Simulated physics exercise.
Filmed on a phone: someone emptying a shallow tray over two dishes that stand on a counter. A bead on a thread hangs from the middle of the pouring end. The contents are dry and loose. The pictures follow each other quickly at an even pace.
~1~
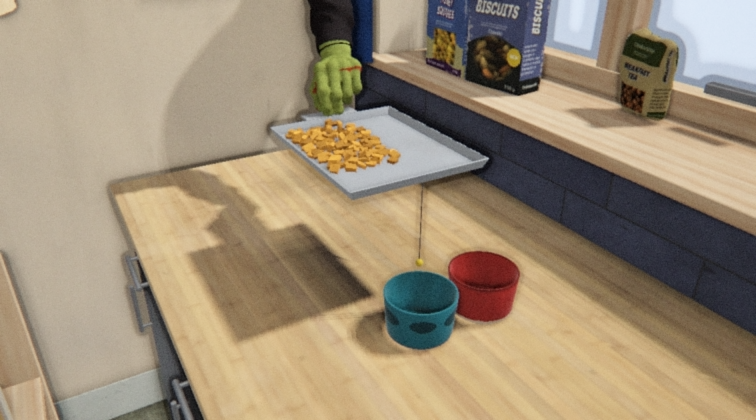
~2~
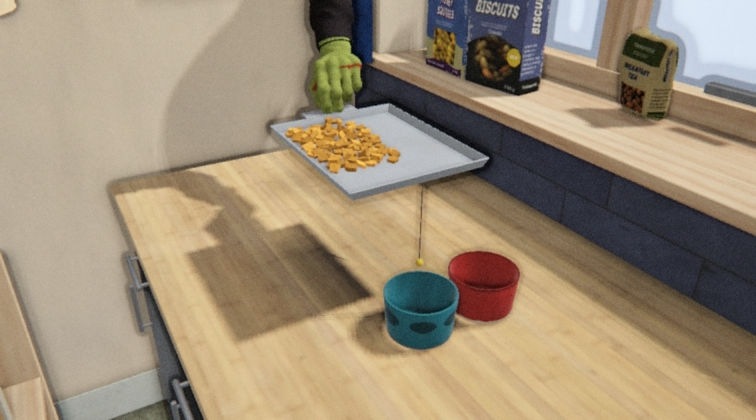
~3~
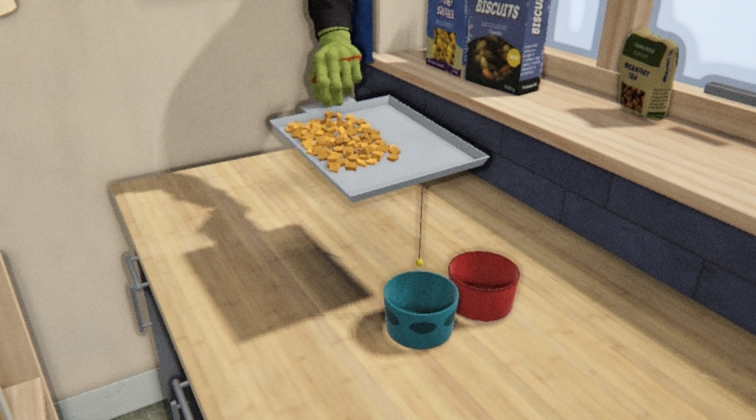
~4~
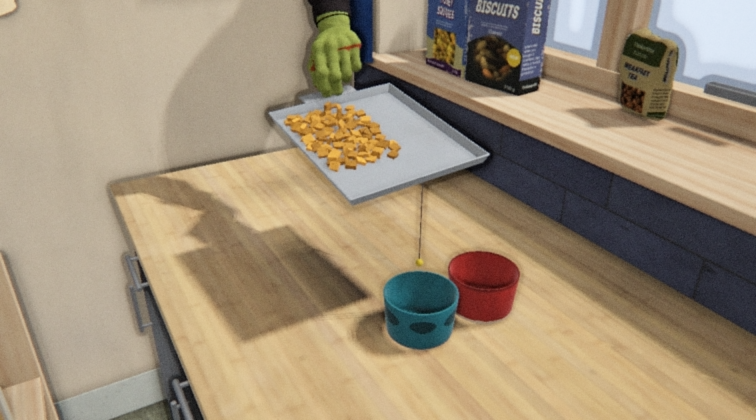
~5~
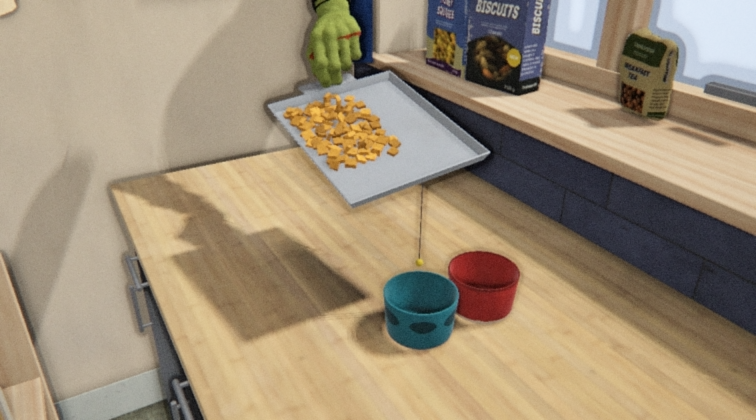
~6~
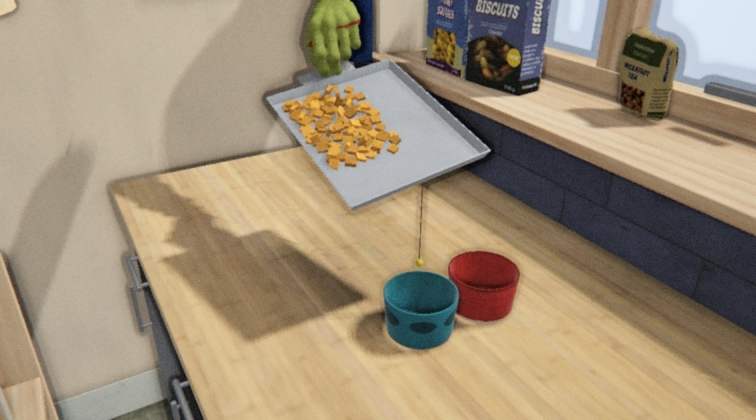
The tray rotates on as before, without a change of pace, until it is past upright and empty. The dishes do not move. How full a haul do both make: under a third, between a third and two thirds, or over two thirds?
In the dishes lies less than a third of it.
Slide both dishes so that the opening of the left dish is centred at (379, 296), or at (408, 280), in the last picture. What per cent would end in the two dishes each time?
The first gives 70 %, the second 10 %.
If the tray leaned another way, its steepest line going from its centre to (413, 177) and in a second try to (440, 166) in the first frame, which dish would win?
At the first place the left-hand dish, at the second the dish on the right.
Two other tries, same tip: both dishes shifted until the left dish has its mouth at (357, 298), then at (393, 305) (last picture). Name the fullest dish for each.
In turn: The left-hand dish; the dish on the left.
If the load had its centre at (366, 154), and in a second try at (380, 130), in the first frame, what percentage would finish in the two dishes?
Near 10 % and 10 %.
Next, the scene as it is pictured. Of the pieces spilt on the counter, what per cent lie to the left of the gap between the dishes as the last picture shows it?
It comes to 100 per cent or so.
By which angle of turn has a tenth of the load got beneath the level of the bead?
Roughly 70°.
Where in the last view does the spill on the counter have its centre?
Close to (357, 343).
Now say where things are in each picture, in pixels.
In the first frame, corners of the pouring end at (352, 190) and (483, 158), level; middle of the load at (342, 143), small crackers; left dish at (441, 327); right dish at (505, 302); bead on its thread at (419, 263).
In the second frame, corners of the pouring end at (352, 191) and (483, 157), level; middle of the load at (342, 142).
In the third frame, corners of the pouring end at (352, 193) and (483, 156), tipped barely, lowest at the left corner; middle of the load at (342, 138).
In the fourth frame, corners of the pouring end at (352, 196) and (484, 153), tipped a little, lowest at the left corner; middle of the load at (341, 132).
In the fifth frame, corners of the pouring end at (352, 200) and (484, 151), tipped a little, lowest at the left corner; middle of the load at (341, 126).
In the sixth frame, corners of the pouring end at (352, 203) and (485, 149), tipped clearly, lowest at the left corner; middle of the load at (341, 121); left dish at (441, 327); right dish at (505, 302).
Soon, tray tipped steeply; nearly all on the tray; a small part in the air.
A while on, tray tipped right over; a stray few on the tray; a small part in the left dish; most outside both; a small part in the air.
Towards the end, tray tipped past a quarter turn; a small part in the left dish; nearly all outside both.
Finally, tray tipped past a quarter turn; a small part in the left dish; none in the right dish; nearly all outside both.
